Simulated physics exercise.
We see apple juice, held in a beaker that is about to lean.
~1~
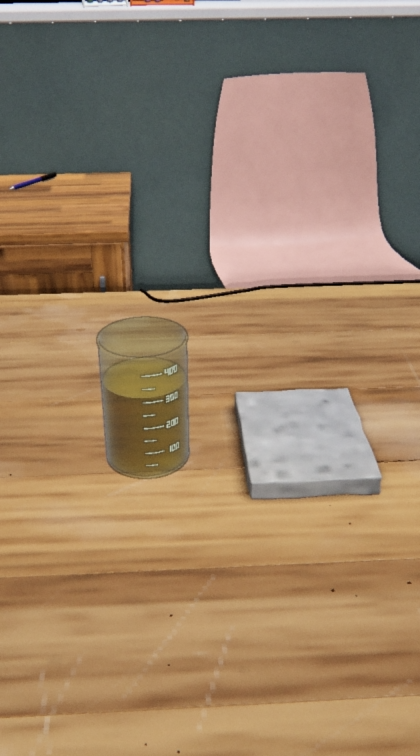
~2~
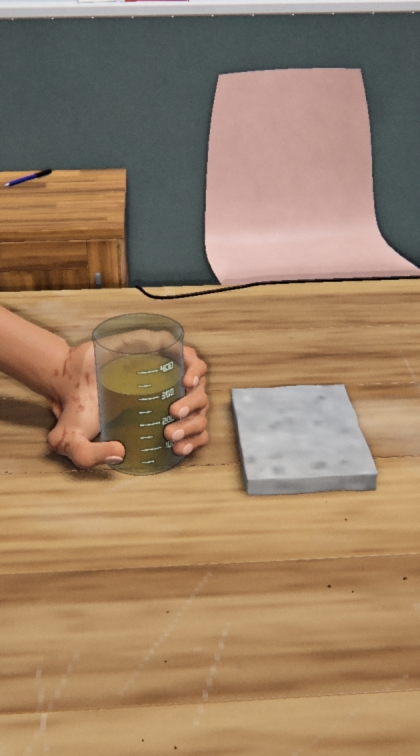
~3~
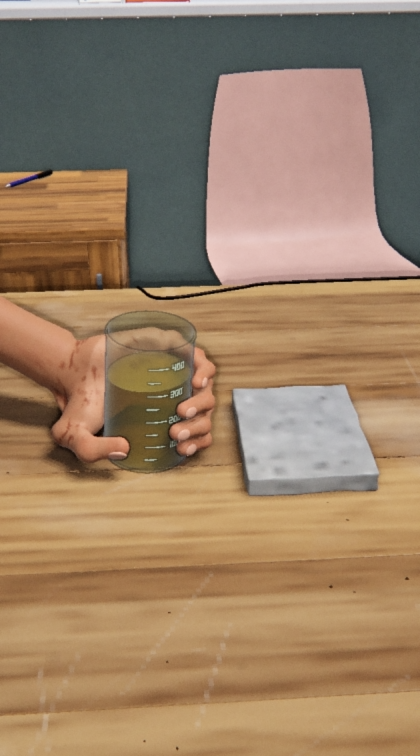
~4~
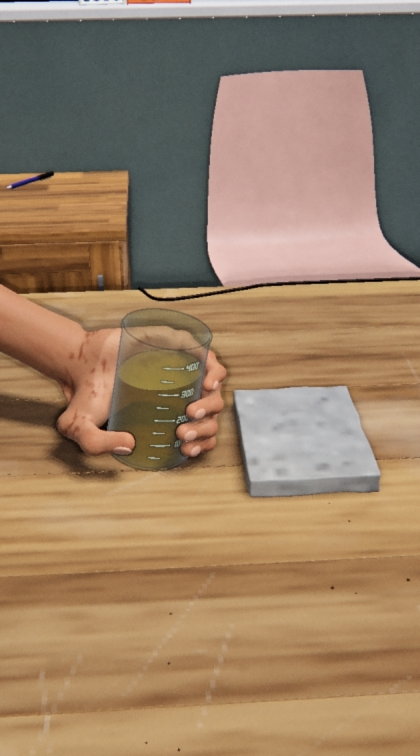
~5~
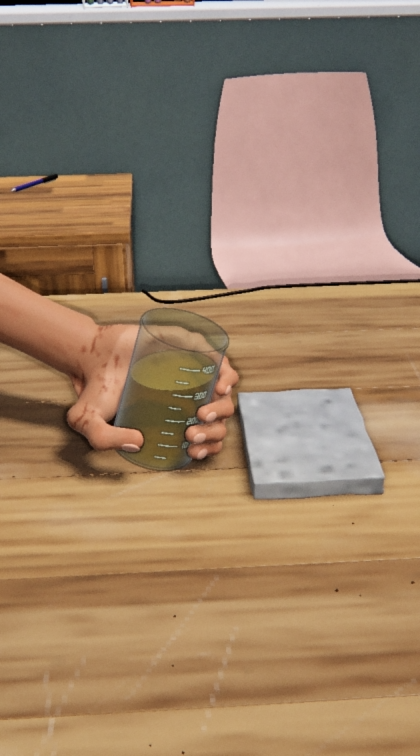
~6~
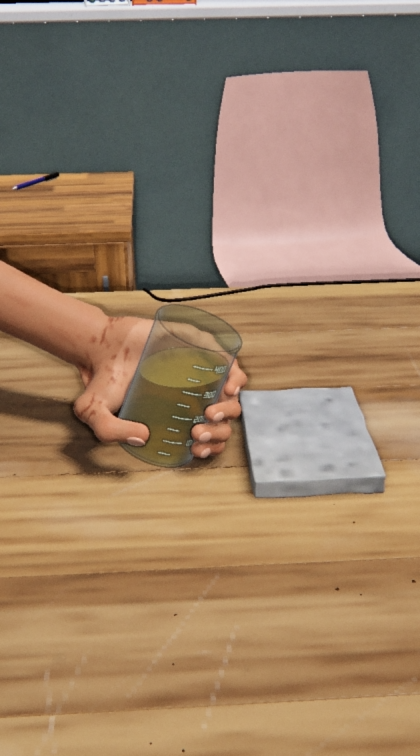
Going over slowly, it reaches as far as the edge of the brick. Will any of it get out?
Most likely it is going to overflow there.
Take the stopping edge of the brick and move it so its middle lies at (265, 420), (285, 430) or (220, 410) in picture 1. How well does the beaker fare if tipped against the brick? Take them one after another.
First contents get out, next contents get out, last contents stay put.
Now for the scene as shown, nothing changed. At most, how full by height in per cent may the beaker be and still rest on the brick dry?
Limit: Approx. 40 in a hundred.
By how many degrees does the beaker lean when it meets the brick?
Resting angle: Near 65 degrees.
Next, the beaker leans by about 40°; its rim is dry.
After that, the beaker leans by about 60°; it has slopped over; about three quarters of the apple juice is inside.
Finally, the beaker leans by about 65°, against the brick; it has slopped over; about half of the apple juice is inside.
